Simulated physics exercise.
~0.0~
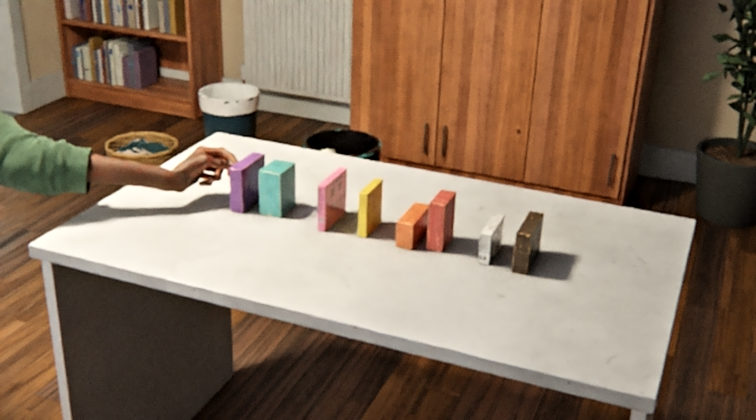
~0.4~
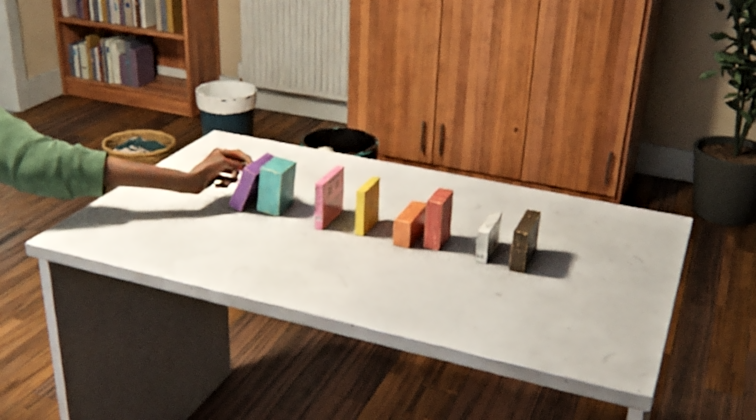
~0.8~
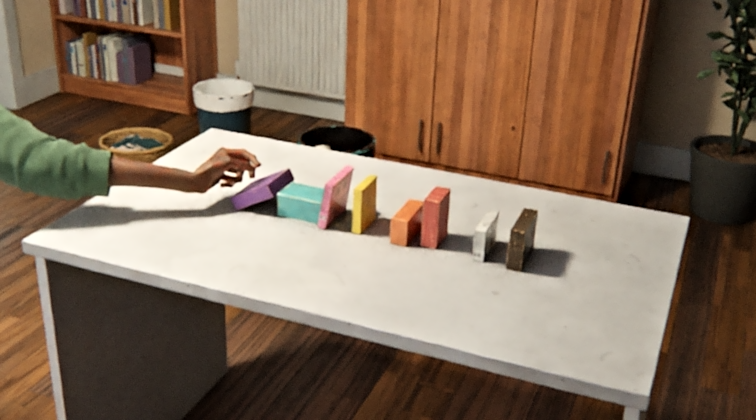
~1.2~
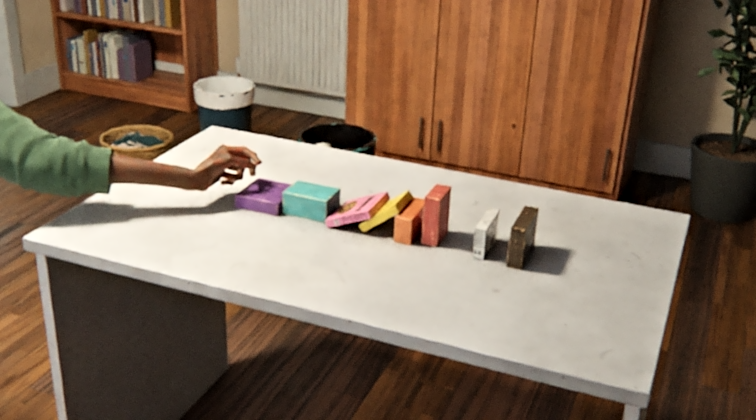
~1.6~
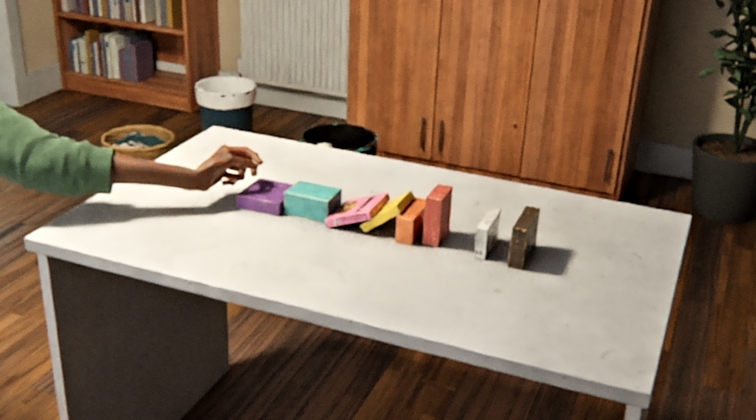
At first, a row of colourful blocks stands like dominoes on a white table, with a green-sleeved arm reaching in from the left. The hand tips the purple block to the right until it leans against the turquoise one. The turquoise block topples onto its side, tilting the pink one beyond it, while the hand stays nearby. The pink block then goes down and knocks the yellow one over against the short orange block. There the fall stops, with the yellow block leaning and the orange, red, white and dark blocks still upright.
